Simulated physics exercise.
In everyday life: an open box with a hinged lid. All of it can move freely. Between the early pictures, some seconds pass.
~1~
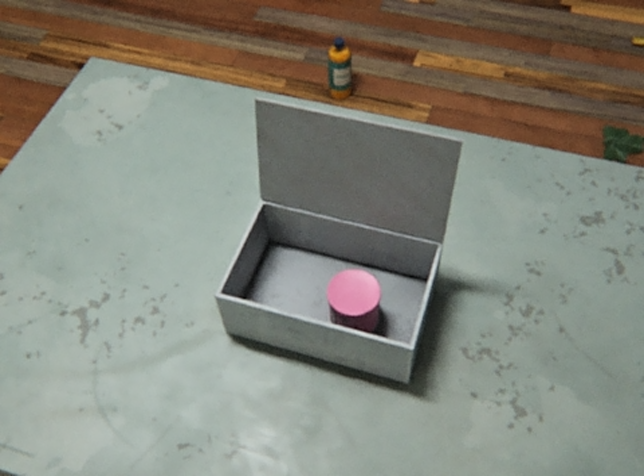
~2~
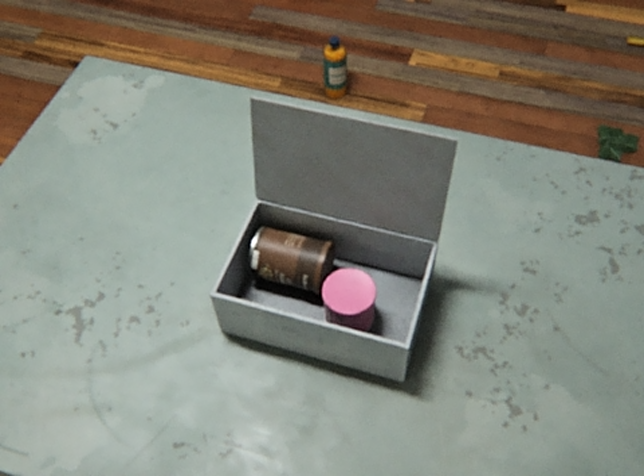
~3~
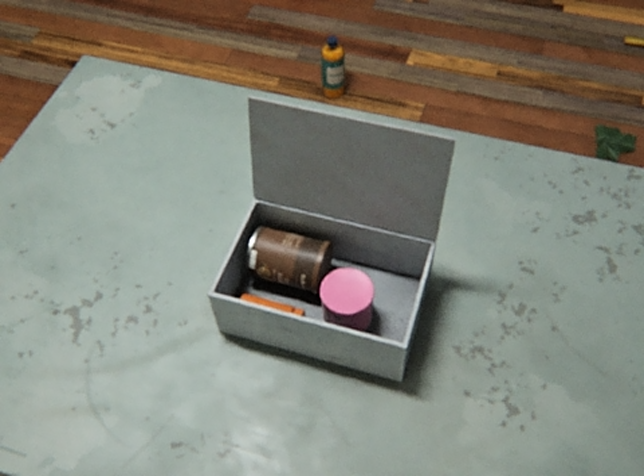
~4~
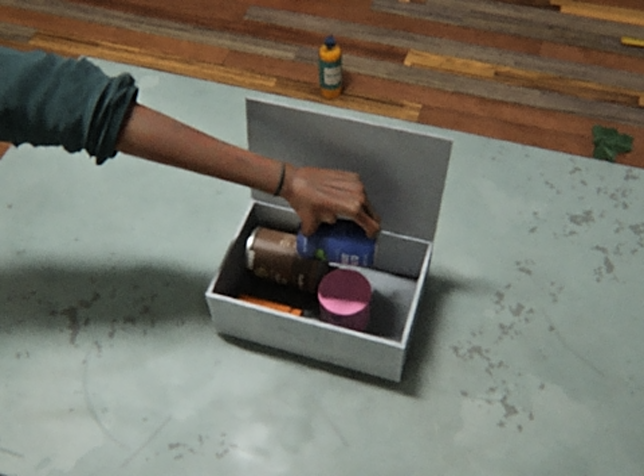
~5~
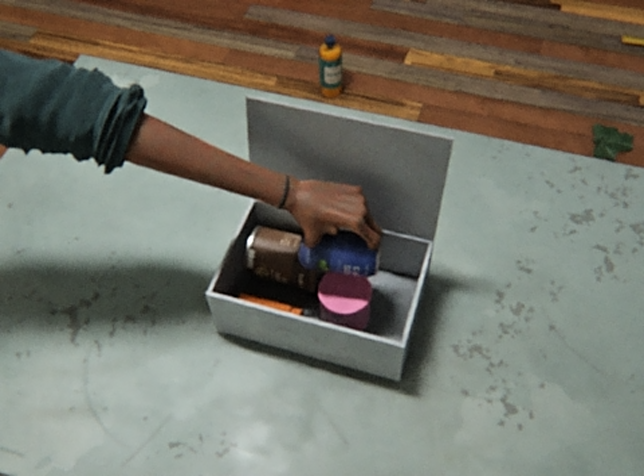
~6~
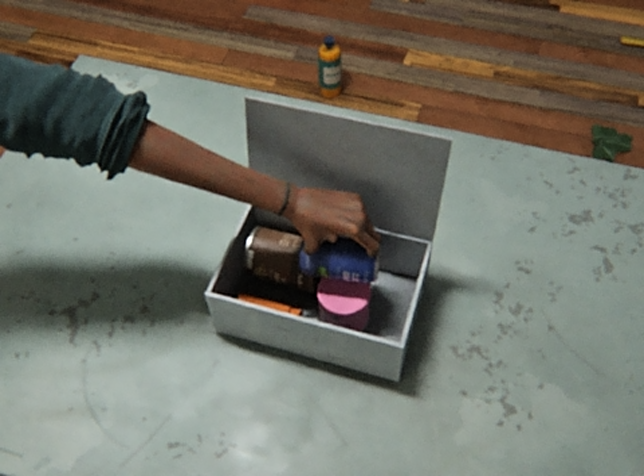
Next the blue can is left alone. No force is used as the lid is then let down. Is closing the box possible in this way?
No, the lid is not fully lowered.
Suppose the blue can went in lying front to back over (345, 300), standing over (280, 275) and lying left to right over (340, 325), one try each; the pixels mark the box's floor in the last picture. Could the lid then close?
Open, Open, Open.
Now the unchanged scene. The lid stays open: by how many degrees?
Around 18 degrees.
Then, 0.90 s past the last view, lid starting down; blue can displaced about its own width near (338, 292).
Then, 1.40 s past the last view, lid 72° above the rim; blue can displaced about its own width near (337, 297).
Then, 1.70 s past the last view, lid 50° above the rim; blue can displaced about its own width near (337, 297).
Then, 2.00 s past the last view, lid 21° above the rim; blue can displaced about its own width near (337, 297).
Finally, lid 17° above the rim; moved from the start, blue can; the other 3 still in place. Final places as the last picture's camera would see them, blue can near (337, 297).
